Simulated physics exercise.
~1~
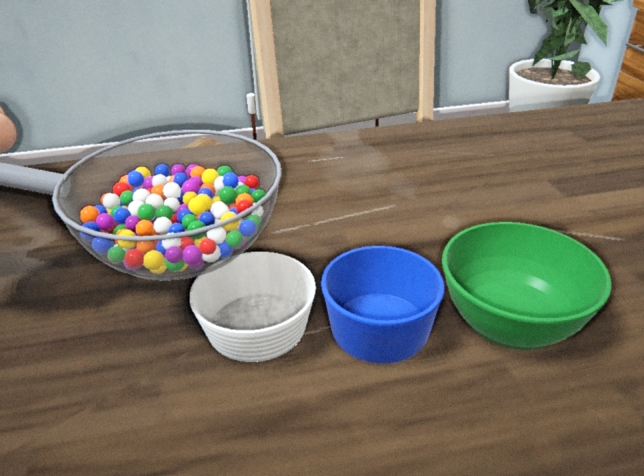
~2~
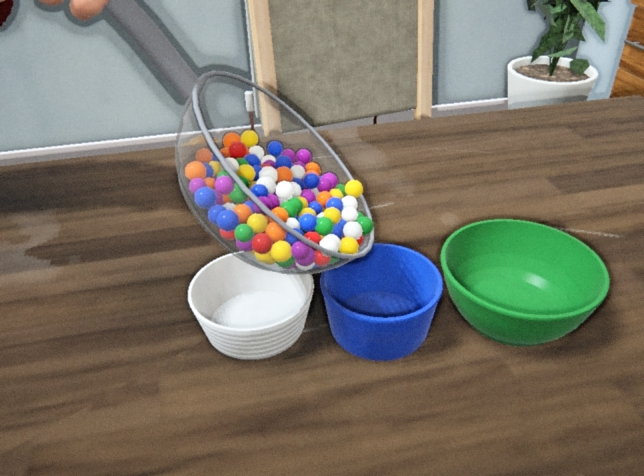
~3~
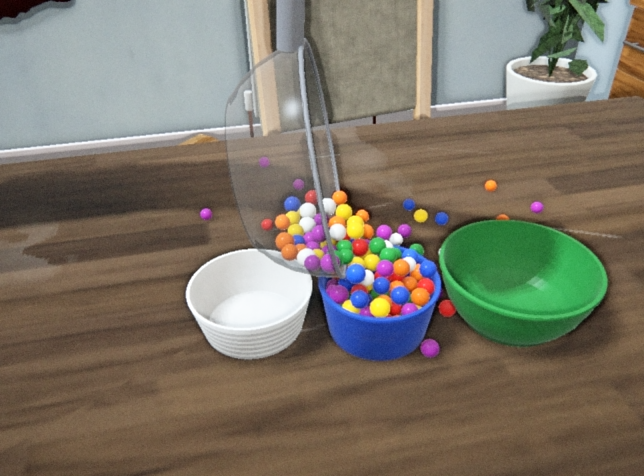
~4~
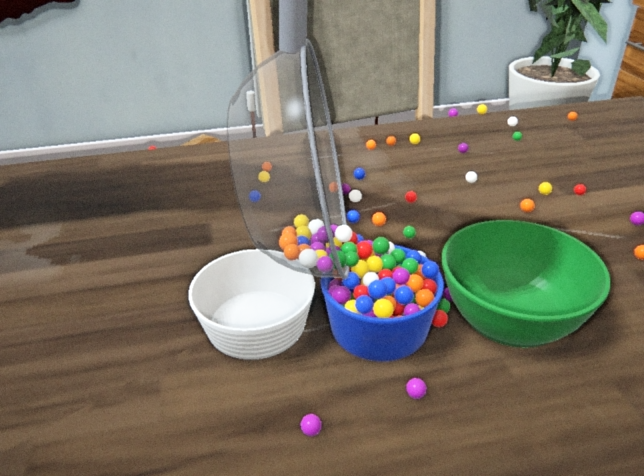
A clear bowl tips colorful balls into the blue dish, and some scatter across the table.
